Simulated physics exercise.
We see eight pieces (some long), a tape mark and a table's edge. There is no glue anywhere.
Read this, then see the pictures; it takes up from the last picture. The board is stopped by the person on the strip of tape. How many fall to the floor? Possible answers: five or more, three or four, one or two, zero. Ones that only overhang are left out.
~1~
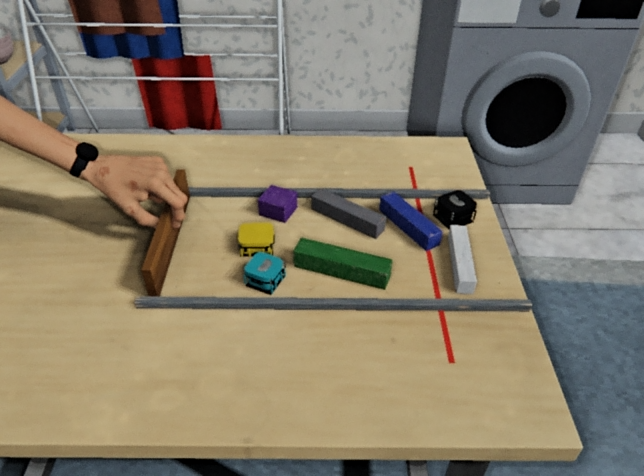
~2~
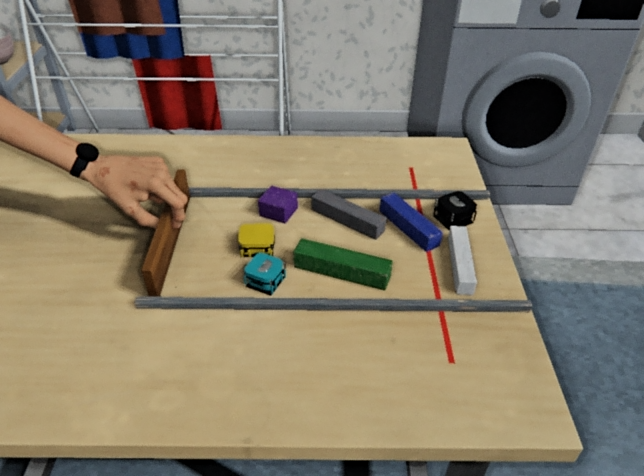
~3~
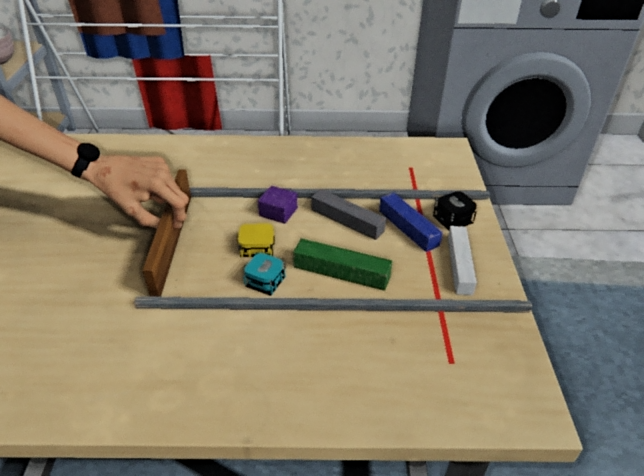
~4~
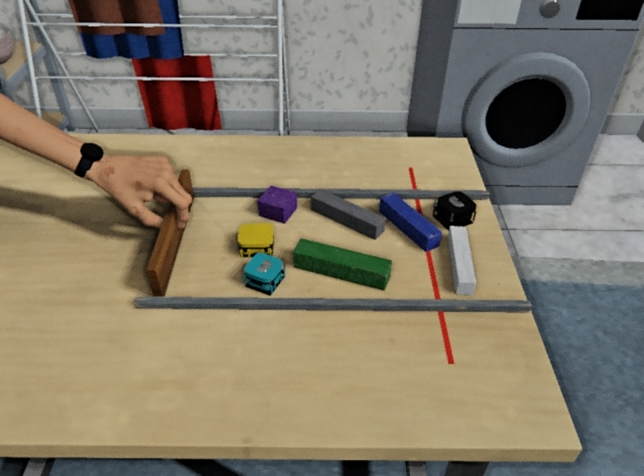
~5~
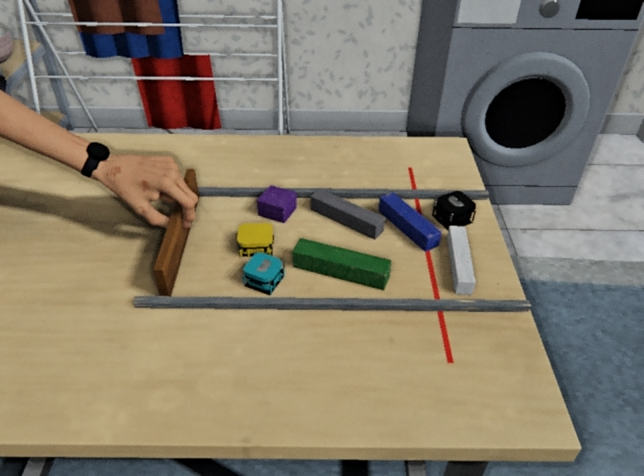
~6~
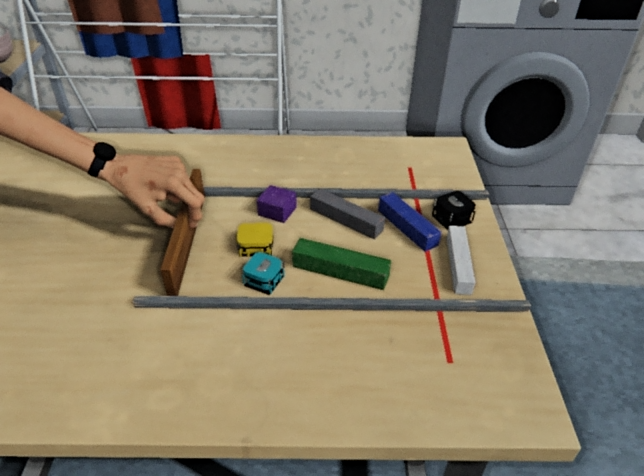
Pieces that go over the edge: One, or two at most.
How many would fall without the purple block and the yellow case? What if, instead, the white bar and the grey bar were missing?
Count: 0 (first case); 0 (second).
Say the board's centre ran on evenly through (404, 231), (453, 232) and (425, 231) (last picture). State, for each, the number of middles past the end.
First 0, then 3, then 2.
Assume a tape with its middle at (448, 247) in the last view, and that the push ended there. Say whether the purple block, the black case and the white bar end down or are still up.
This time the purple block does not drop; after it, the black case drops; finally, the white bar drops.
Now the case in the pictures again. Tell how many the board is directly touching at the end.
In total, 3.
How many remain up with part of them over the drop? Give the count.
1.
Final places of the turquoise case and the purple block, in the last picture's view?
Result: One about (449, 272), other about (434, 202).
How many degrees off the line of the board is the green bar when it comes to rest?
Roughly 45° out of line.
Soon after, none off yet; black case at rest near (454, 211); white bar at rest near (460, 259); blue bar at rest near (408, 221).
Then, none off yet; black case moved a little near (467, 212); white bar moved a little near (487, 257); blue bar moved a little near (440, 220).
By the end, the number that fall off is one or two; fallen, white bar and black case.
